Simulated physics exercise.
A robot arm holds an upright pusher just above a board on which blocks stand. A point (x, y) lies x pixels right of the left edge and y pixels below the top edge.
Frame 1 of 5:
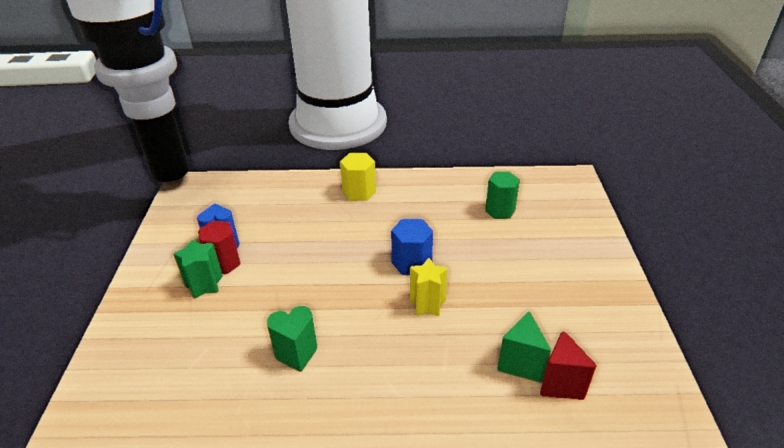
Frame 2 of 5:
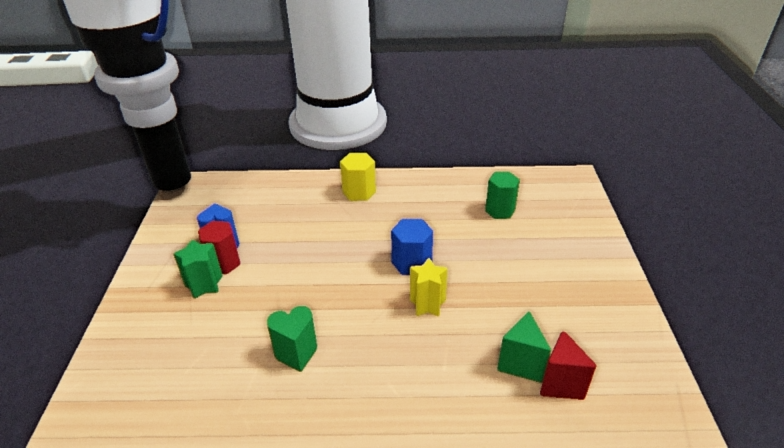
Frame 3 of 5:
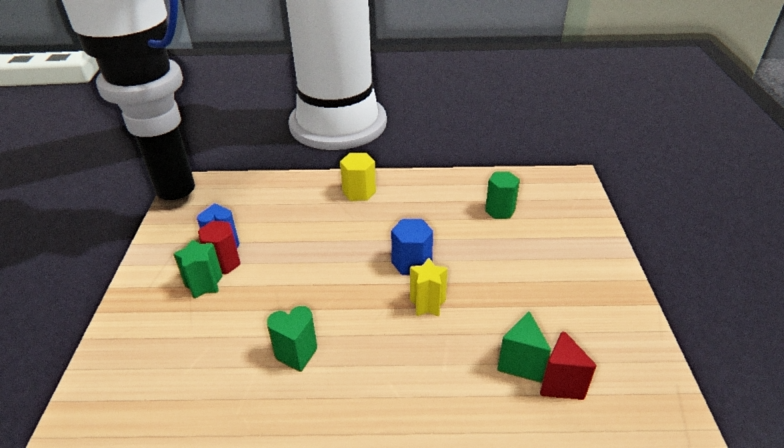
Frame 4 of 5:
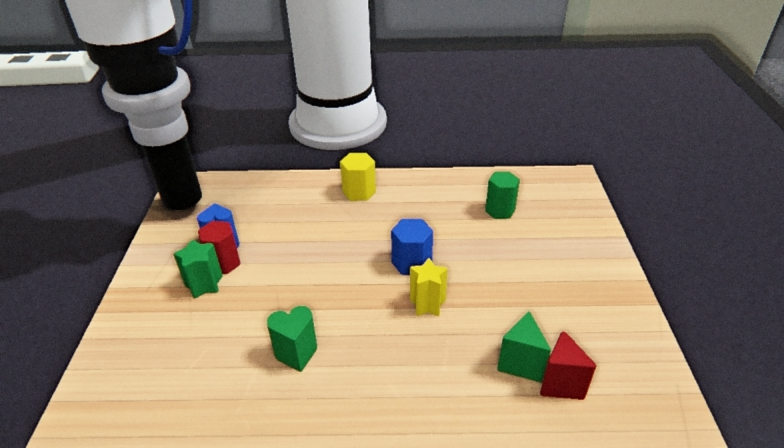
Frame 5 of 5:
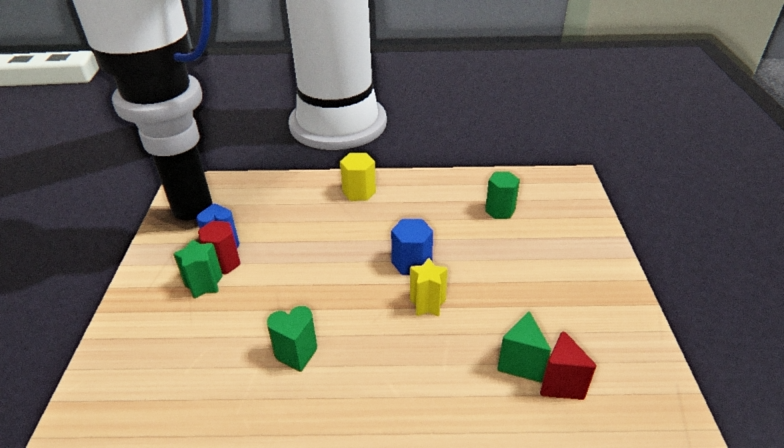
At the board's upper left, the robot arm's black pusher inches toward the clustered blocks.
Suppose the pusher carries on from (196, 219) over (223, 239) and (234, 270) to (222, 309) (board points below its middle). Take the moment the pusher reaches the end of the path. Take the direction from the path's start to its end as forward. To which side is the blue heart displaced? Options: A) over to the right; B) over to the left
My answer is option B.
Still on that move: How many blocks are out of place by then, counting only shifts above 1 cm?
Answer: Three or more.
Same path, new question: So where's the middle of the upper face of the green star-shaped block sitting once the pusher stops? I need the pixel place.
The top centre is at (170, 284).
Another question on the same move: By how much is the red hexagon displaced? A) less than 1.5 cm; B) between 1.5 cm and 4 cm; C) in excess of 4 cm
The answer is C.
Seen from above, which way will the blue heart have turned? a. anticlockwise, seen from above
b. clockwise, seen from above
The one that fits is a, anticlockwise, seen from above.
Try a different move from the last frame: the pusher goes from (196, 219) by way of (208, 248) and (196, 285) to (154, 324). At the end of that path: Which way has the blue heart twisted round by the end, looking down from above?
From above, the turn goes anticlockwise.
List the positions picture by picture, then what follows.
The first picture shows lower end of the pusher (171, 172), tops of blocks, green star-shaped block (194, 252), blue heart (214, 212), red hexagon (215, 231), green heart (290, 321).
The second picture shows pusher (172, 180), blocks as before.
The third picture shows pusher (176, 189), blocks as before.
The fourth picture shows pusher (182, 199), blocks as before.
The fifth picture shows pusher (193, 208), green star-shaped block (194, 252), blue heart (214, 212), red hexagon (215, 231), green heart (290, 321).
What follows on the original path. One third of the way, pusher (221, 229); green star-shaped block (193, 257), turned 30° clockwise; blue heart (232, 223), turned 15° clockwise; red hexagon (223, 242), turned 25° clockwise.
Two thirds of the way, pusher (231, 259); green star-shaped block (190, 262), turned 50° clockwise; blue heart (261, 238), turned 30° anticlockwise; red hexagon (235, 262), turned 80° clockwise.
At the end, pusher (219, 298); green star-shaped block (170, 284), turned 130° clockwise; blue heart (261, 239), turned 40° anticlockwise; red hexagon (240, 295), turned 55° clockwise; green heart not moved.
